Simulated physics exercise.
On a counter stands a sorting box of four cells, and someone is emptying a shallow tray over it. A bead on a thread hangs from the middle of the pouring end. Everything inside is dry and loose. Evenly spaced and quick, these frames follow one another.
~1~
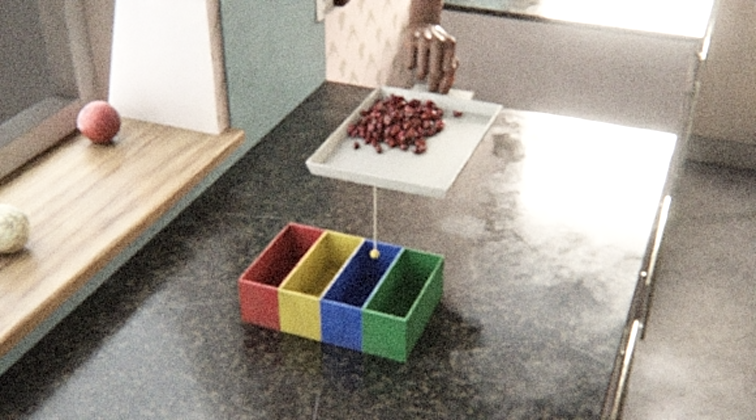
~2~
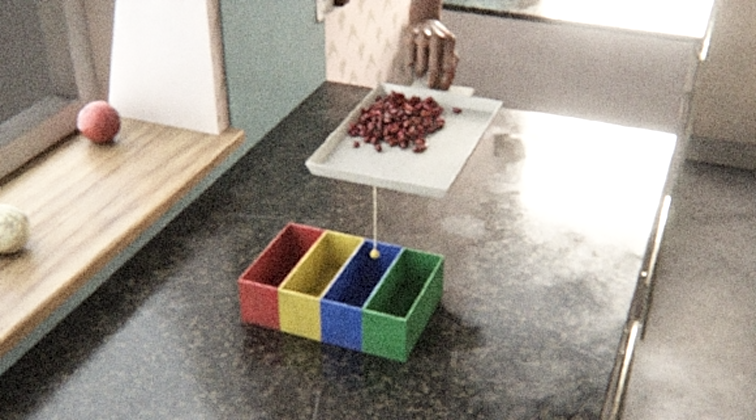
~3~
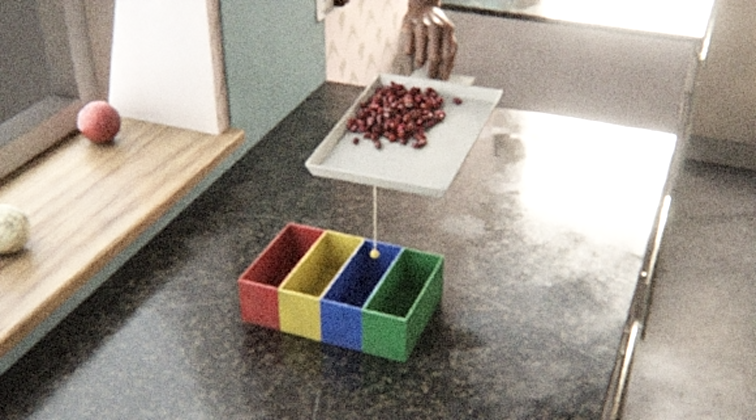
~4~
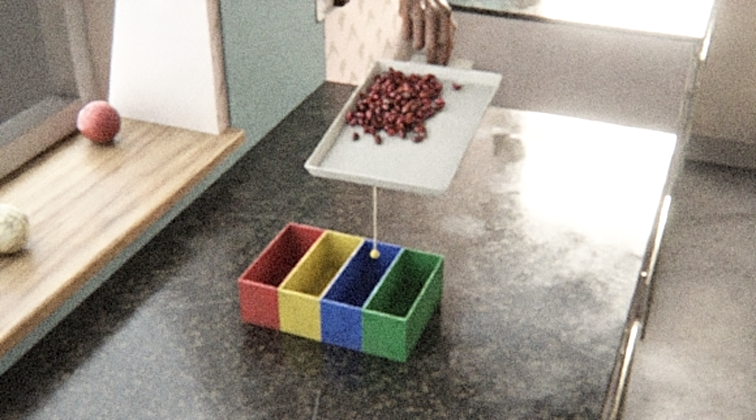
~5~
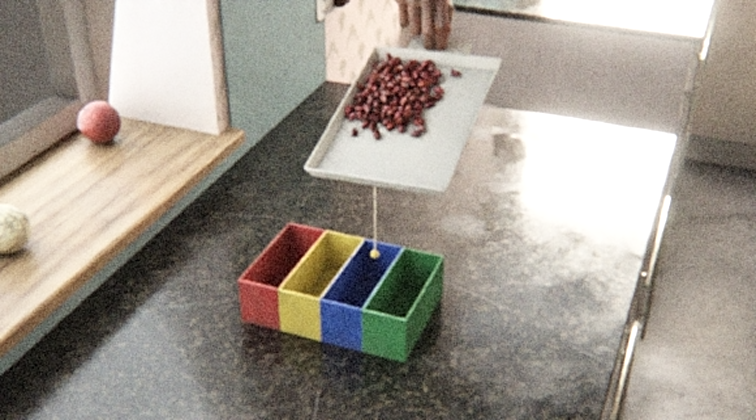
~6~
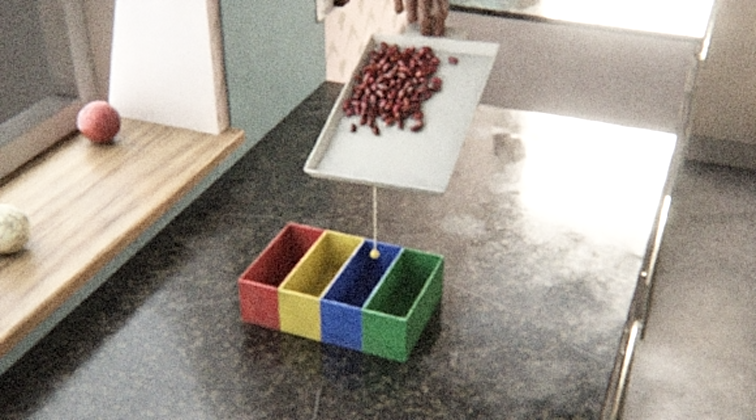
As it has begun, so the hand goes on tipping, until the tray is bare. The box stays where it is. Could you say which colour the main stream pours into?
It pours into the yellow cell.
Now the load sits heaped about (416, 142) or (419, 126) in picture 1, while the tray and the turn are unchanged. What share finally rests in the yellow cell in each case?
First case around 40 %, second case around 40 %.
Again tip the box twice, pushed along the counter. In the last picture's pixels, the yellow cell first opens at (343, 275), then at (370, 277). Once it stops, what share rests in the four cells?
You'd get 80 per cent first and 60 per cent second.
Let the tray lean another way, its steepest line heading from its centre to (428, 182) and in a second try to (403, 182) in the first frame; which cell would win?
Try A: The green cell / try B: The green one.
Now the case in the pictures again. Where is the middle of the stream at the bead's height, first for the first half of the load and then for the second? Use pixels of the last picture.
Starting near (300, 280), moving on to near (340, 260).
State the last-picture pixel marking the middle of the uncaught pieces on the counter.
About (293, 405).
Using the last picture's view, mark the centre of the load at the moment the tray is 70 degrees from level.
Around (335, 186).
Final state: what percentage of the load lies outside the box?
About 20 per cent.
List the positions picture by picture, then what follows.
In the first picture, corners of the pouring end at (312, 161) and (443, 187), level; middle of the load at (398, 122), kidney beans; bead on its thread at (375, 254); red cell at (260, 301); yellow cell at (300, 311); blue cell at (341, 321); green cell at (384, 332).
In the second picture, corners of the pouring end at (312, 162) and (443, 187), level; middle of the load at (398, 120).
In the third picture, corners of the pouring end at (311, 163) and (443, 186), tipped barely, lowest at the left corner; middle of the load at (398, 113).
In the fourth picture, corners of the pouring end at (311, 164) and (442, 186), tipped a little, lowest at the left corner; middle of the load at (397, 103).
In the fifth picture, corners of the pouring end at (310, 166) and (441, 187), tipped clearly, lowest at the left corner; middle of the load at (396, 93).
In the sixth picture, corners of the pouring end at (310, 167) and (441, 187), tipped clearly, lowest at the left corner; middle of the load at (394, 84); red cell at (260, 301); yellow cell at (300, 311); blue cell at (341, 321); green cell at (384, 332).
Soon after the last picture, tray tipped steeply; about half on the tray; a stray few in the red cell; a stray few in the yellow cell; about a third falling or outside the box.
A little later, tray tipped past a quarter turn; a stray few on the tray; about a quarter in the yellow cell; about a quarter in the red cell; a small part in the blue cell; a small part in the green cell; about a third falling or outside the box.
Later still, tray tipped past a quarter turn; about a third in the yellow cell; about a quarter in the blue cell; about a quarter in the red cell; a small part in the green cell; about a quarter falling or outside the box.
At rest, tray tipped past a quarter turn; about a third in the yellow cell; about a quarter in the blue cell; about a quarter in the red cell; a small part in the green cell; about a quarter outside the box.
